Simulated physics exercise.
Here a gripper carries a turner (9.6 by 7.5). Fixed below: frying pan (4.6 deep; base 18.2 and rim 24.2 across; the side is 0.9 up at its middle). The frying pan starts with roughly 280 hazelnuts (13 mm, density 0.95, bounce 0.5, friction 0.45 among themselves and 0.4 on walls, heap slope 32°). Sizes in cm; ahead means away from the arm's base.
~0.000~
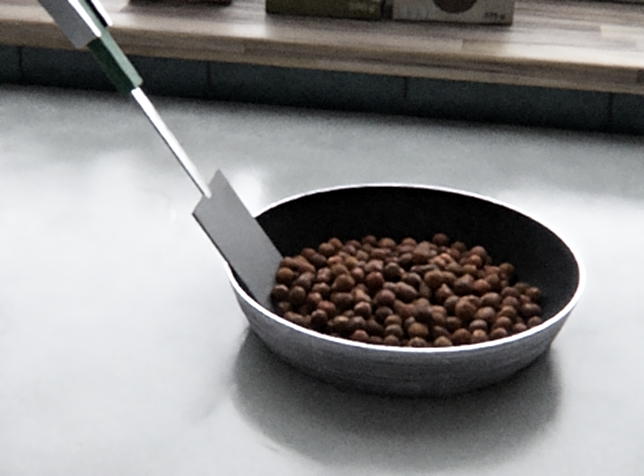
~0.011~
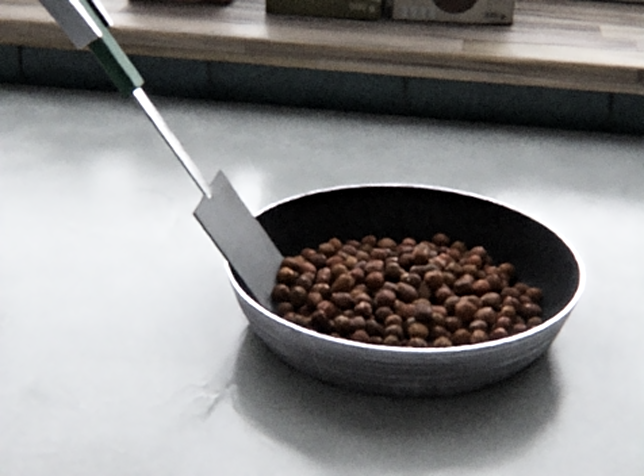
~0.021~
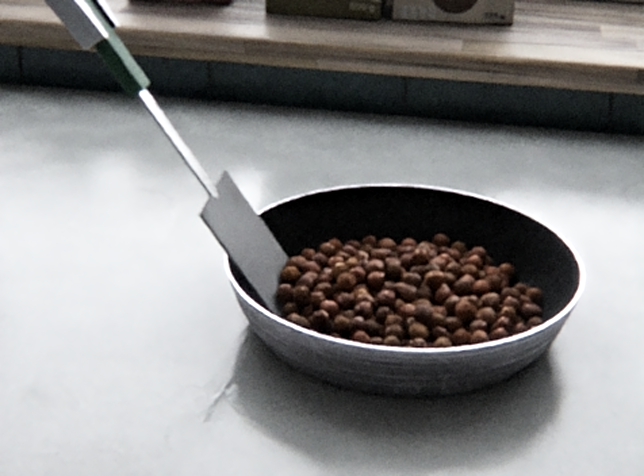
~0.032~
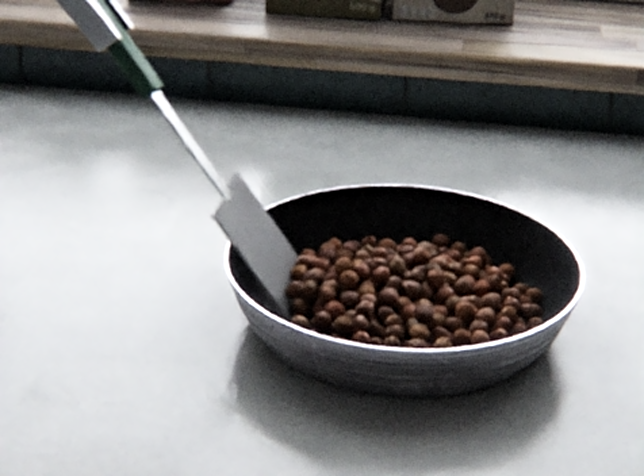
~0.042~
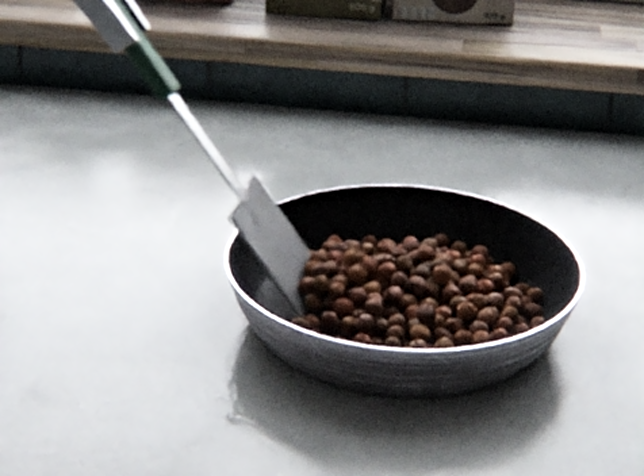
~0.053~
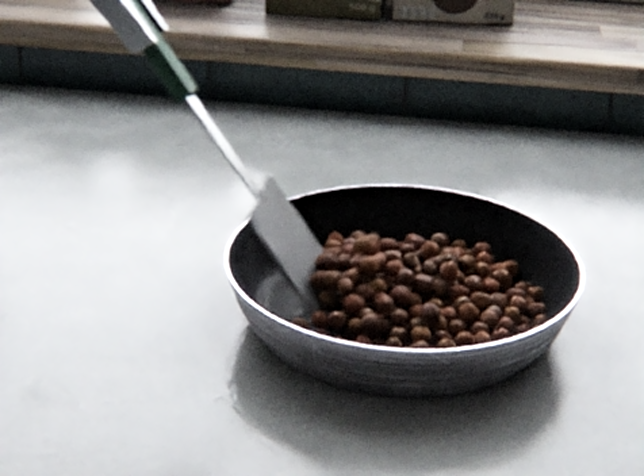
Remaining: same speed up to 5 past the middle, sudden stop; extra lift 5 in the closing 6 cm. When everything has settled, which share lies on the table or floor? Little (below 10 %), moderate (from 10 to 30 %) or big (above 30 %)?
Share on the table or floor: Moderate (from 10 to 30 %).
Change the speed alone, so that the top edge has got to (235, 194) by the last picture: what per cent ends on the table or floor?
Some 5 per cent.
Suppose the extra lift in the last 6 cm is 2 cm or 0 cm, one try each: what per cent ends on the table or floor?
About 5 and 5 per cent.
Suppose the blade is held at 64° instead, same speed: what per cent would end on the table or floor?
Then about 10 per cent.
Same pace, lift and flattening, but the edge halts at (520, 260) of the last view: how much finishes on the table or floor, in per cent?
Some 20 per cent.
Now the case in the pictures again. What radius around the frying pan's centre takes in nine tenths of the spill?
Roughly 90 cm.
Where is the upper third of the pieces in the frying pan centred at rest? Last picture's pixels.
Near (498, 296).
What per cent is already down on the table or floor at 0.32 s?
Some 15 per cent.
After 0.08 s, sloping 55°, highest piece 7 above the table; 281 in the frying pan.
After 0.10 s, sloping 55°, highest piece 8 above the table; 281 in the frying pan.
After 0.32 s, sloping 55°, highest piece 9 above the table; 233 in the frying pan, 43 on the table or floor, 5 on the blade or in flight.
After 1.37 s, sloping 55°, highest piece 4 above the table; 233 in the frying pan, 48 on the table or floor.
At rest, 233 in the frying pan, 48 on the table or floor. That is 17 % on the table or floor.
